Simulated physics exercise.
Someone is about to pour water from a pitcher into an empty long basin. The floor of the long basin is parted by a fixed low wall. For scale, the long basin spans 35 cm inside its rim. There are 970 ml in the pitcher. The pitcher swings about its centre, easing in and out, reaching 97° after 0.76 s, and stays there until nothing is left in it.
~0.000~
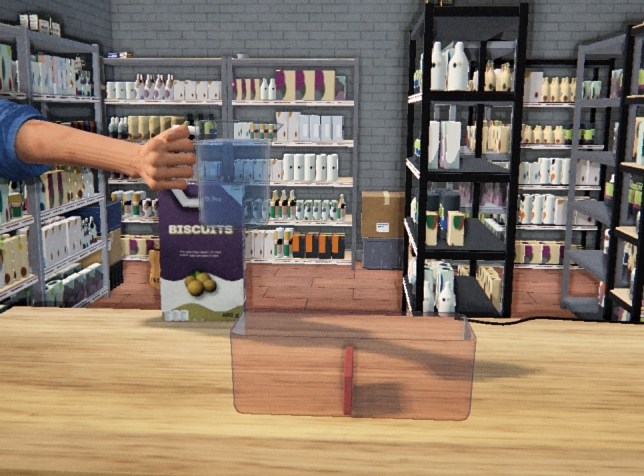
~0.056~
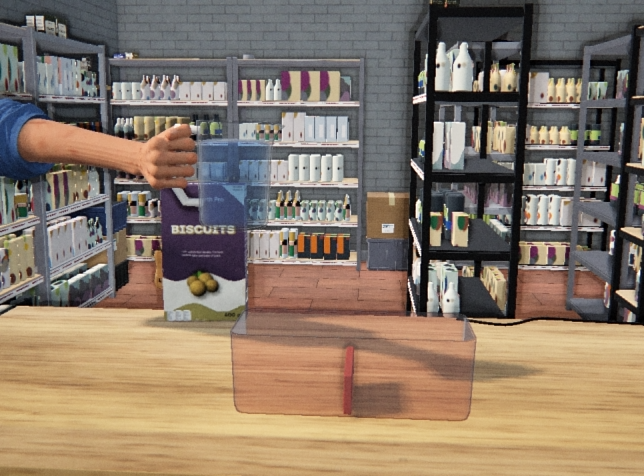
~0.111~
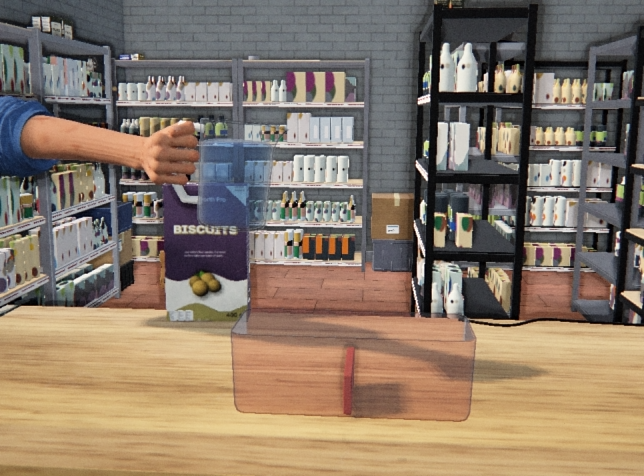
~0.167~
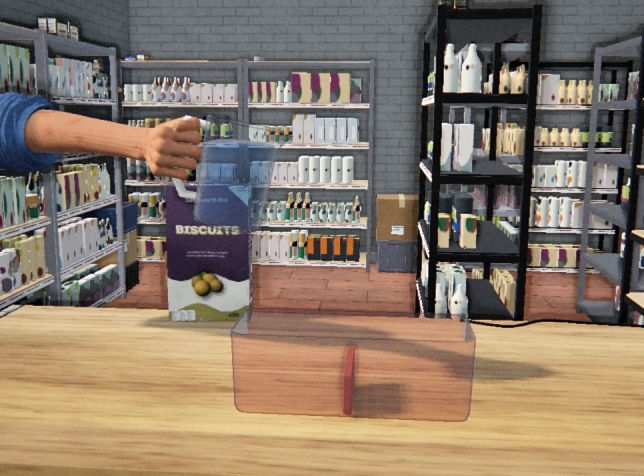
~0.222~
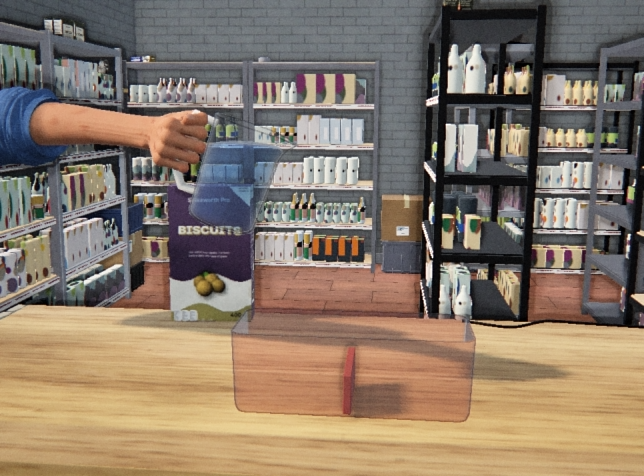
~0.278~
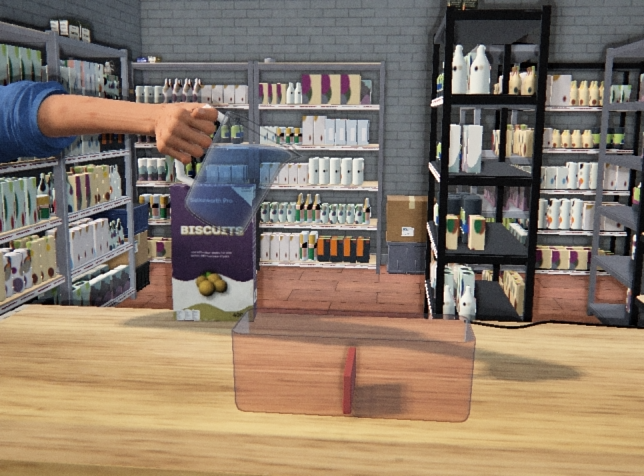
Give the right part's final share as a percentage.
About 71 per cent.
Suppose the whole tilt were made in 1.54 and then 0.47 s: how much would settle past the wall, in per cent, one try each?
First 70, then 70 per cent.
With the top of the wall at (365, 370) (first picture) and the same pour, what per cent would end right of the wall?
Then about 20 per cent.
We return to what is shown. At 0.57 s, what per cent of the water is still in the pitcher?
Near 76 in a hundred.
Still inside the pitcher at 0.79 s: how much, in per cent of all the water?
Near 36 in a hundred.
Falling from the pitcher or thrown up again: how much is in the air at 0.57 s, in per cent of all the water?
Some 22 per cent.
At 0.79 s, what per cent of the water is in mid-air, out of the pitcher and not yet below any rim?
Some 28 per cent.
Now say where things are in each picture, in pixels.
In the first picture, it leans 0°; its right rim is at (284, 123); the water meets the walls at (200, 142) and (269, 142); the long basin's rim runs from (237, 322) to (470, 328); the wall's top is at (349, 362).
In the second picture, it leans 1°; its right rim is at (285, 125); the water meets the walls at (202, 141) and (271, 143).
In the third picture, it leans 5°; its right rim is at (289, 129); the water meets the walls at (204, 141) and (273, 144).
In the fourth picture, it leans 11°; its right rim is at (293, 135); the water meets the walls at (208, 142) and (278, 147).
In the fifth picture, it leans 19°; its right rim is at (299, 144); the water meets the walls at (207, 156) and (284, 148).
In the sixth picture, it leans 29°; its right rim is at (303, 156); the water meets the walls at (204, 166) and (294, 152).
Then, 0.57 s in, the tilt is 83° and 76 per cent is still to pour, 0 is left of the wall and 2 right of it.
Then, 0.79 s in, the tilt is 97° and 35 per cent is still to pour, 7 is left of the wall and 29 right of it.
Then, 1.01 s in, the tilt is 97° and 12 per cent is still to pour, 13 is left of the wall and 64 right of it.
Then, 1.26 s in, the tilt is 97° and 3 per cent is still to pour, 22 is left of the wall and 71 right of it.
Finally, 28 per cent lies left of the wall, 71 right of it and 2 outside.
